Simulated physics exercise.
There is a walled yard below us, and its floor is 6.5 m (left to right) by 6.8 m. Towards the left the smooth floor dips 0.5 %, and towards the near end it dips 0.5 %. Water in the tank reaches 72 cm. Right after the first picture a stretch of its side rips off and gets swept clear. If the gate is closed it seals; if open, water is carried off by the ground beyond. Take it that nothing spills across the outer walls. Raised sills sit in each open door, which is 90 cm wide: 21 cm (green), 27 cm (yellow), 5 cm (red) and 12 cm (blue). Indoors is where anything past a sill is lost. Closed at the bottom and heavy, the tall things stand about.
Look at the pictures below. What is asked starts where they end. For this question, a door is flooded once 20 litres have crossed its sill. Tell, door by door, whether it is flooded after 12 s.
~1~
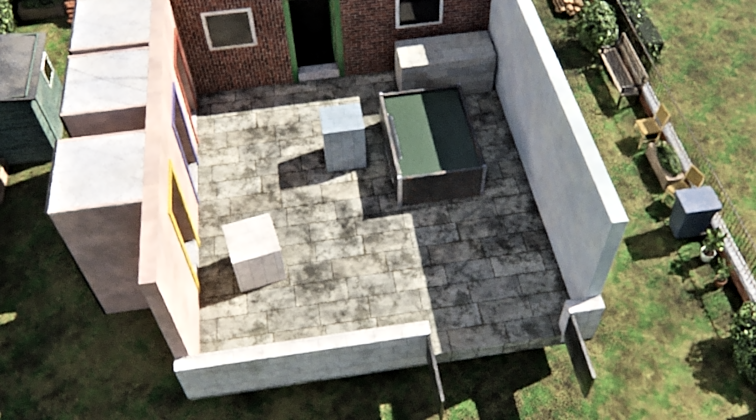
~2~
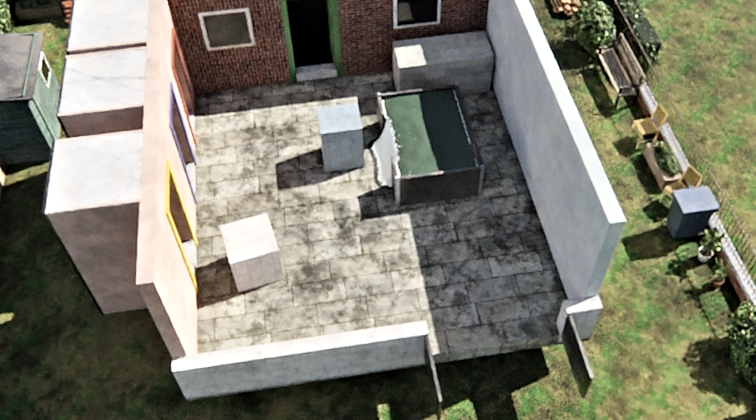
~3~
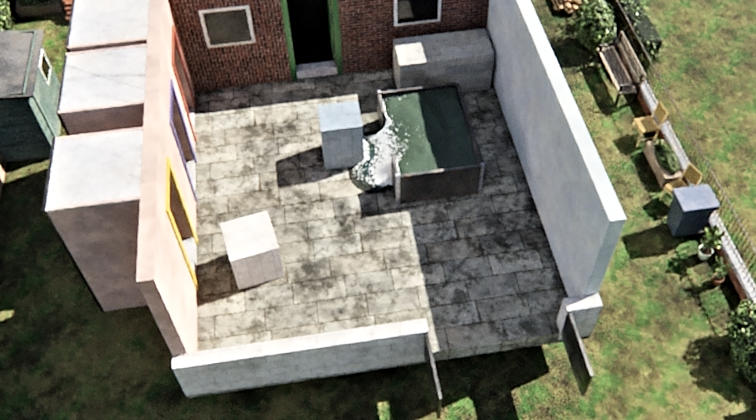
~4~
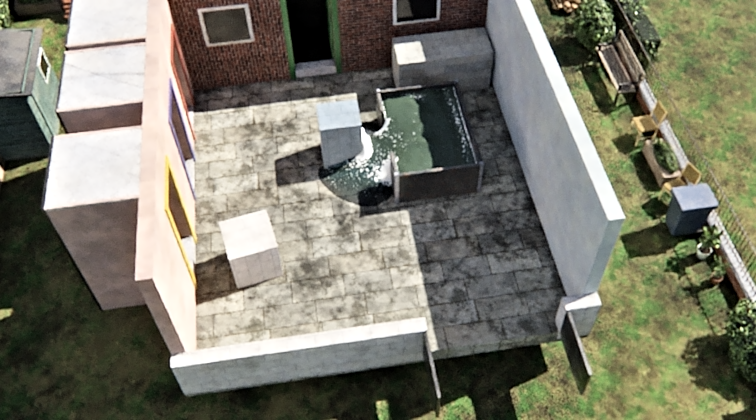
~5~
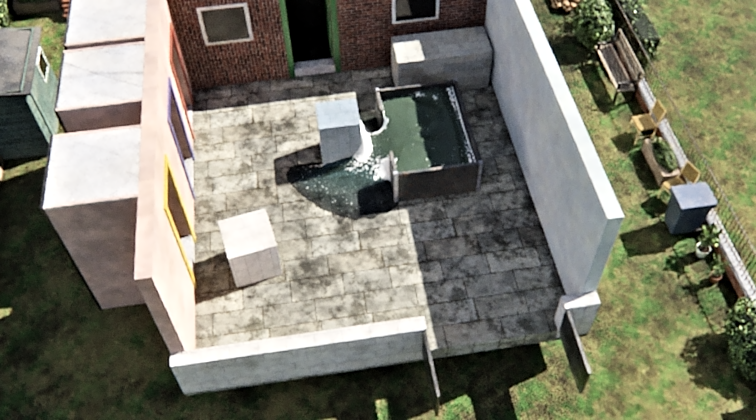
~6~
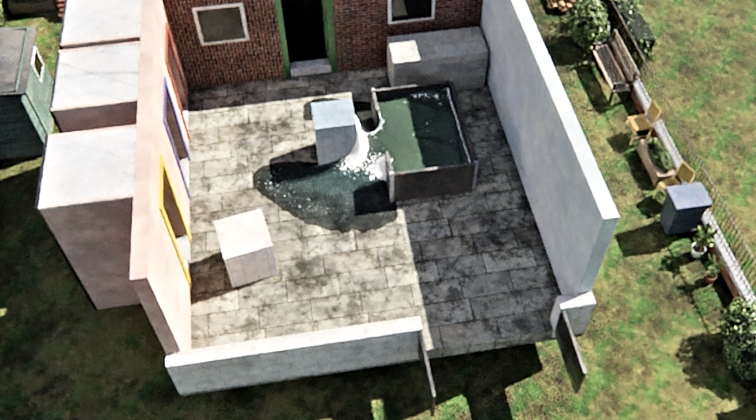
Outcome: At the green door the total will be lower than the limit; at the yellow door the total will be lower than the limit; at the red door the total will be higher than the limit; at the blue door the total will be lower than the limit.
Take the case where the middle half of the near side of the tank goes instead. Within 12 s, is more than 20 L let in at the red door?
At the red door the limit is not exceeded.
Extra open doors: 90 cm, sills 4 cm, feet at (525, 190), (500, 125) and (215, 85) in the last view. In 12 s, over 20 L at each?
In that order: Short of it, short of it, beyond it.
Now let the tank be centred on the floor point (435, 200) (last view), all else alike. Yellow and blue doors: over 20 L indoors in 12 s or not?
So the yellow door keeps within it and the blue door tops the limit.
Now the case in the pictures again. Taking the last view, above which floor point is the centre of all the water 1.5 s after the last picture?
Roughly (364, 167) in the last picture.
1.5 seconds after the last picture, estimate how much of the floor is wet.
Wet share: About 50 %.
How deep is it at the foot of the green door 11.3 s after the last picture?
5.5 cm or so.
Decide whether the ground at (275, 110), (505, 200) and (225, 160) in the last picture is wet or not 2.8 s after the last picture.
Listed in sequence, the spots are drenched, bone dry and drenched.
Then, 0.7 s after the last picture water covers 30 % of the floor and is deepest (48 cm) near (368, 153); green door 13 cm at the sill, 0 L in, yellow door not reached, red door not reached, blue door 9 cm at the sill, 0 L in.
Then, 1.5 s after the last picture water covers 50 % of the floor and is deepest (32 cm) near (359, 154); green door 16 cm at the sill, 0 L in, yellow door 21 cm at the sill, 3 L in, red door not reached, blue door 13 cm at the sill, 1 L in.
Then, 2.8 s after the last picture water covers 60 % of the floor and is deepest (26 cm) near (359, 154); green door 12 cm at the sill, 1 L in, yellow door 12 cm at the sill, 5 L in, red door 13 cm at the sill, 11 L in, blue door 9 cm at the sill, 3 L in.
Then, 6.3 s after the last picture water covers 85 % of the floor and is deepest (14 cm) near (359, 154); green door 7 cm at the sill, 1 L in, yellow door 10 cm at the sill, 5 L in, red door 10 cm at the sill, 96 L in, blue door 8 cm at the sill, 3 L in.
Then, 11.3 s after the last picture water covers 95 % of the floor and is deepest (10 cm) near (332, 351); green door 6 cm at the sill, 1 L in, yellow door 6 cm at the sill, 5 L in, red door 7 cm at the sill, 129 L in, blue door 7 cm at the sill, 3 L in.
